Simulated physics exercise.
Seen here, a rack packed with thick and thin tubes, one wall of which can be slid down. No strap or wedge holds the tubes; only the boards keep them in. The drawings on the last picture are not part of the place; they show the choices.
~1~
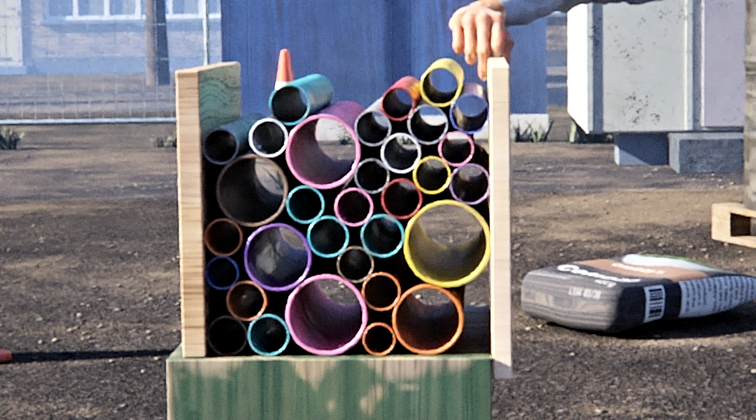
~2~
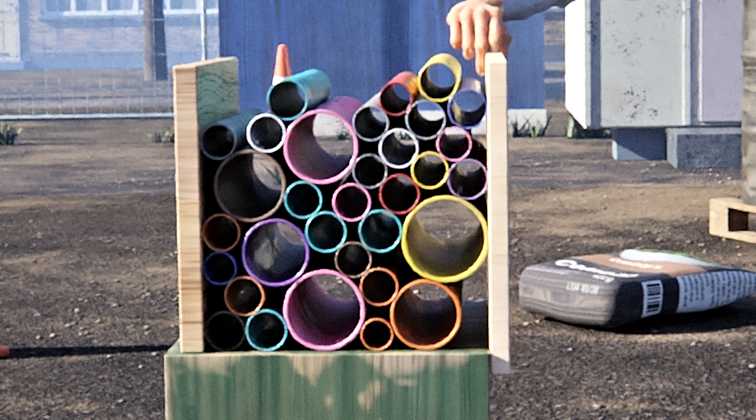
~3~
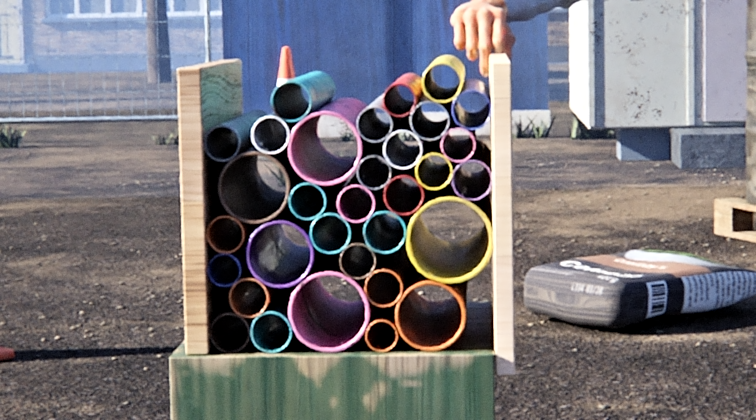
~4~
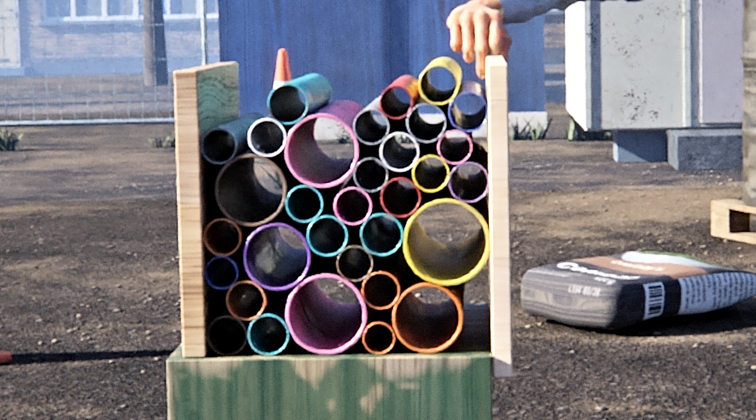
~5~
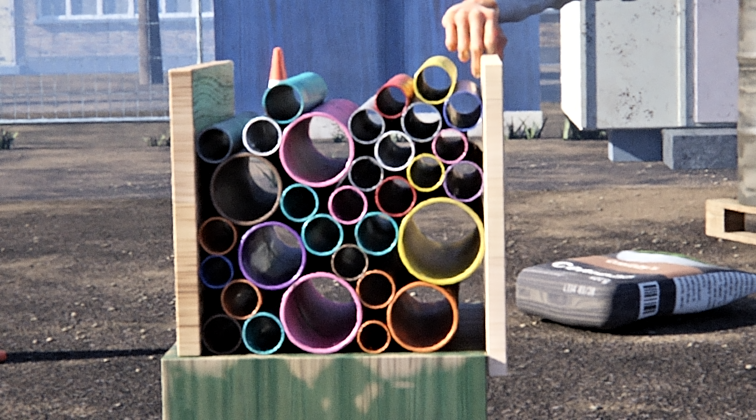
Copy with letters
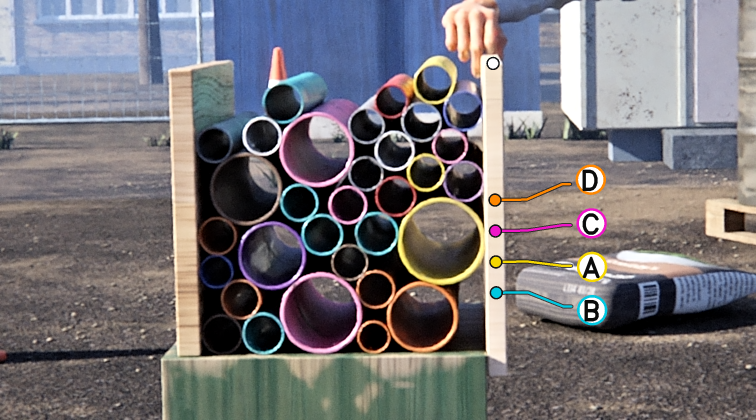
At first, thick and thin coloured tubes sit packed between two upright wooden boards on a green base, with a hand at the top of the right board. The view then shakes slightly from side to side, while the tubes, boards and hand keep their places relative to one another.
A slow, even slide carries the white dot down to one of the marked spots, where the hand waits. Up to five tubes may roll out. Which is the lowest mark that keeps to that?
Down to D.
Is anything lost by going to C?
Yes, at C.
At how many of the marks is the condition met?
The number is one.
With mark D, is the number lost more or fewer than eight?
It loses fewer than eight.
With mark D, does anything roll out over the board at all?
At D: Yes.
On the marked copy, A at (496, 262); B at (496, 293); C at (495, 231); D at (495, 200); the white dot at (493, 63).
With D. Early on, top of the board (484, 135).
Further on, top of the board (485, 199).
At the end, top of the board (485, 199), three out over the board.
As for the rest, A more than five out over the board; B more than five out over the board; C six out over the board.
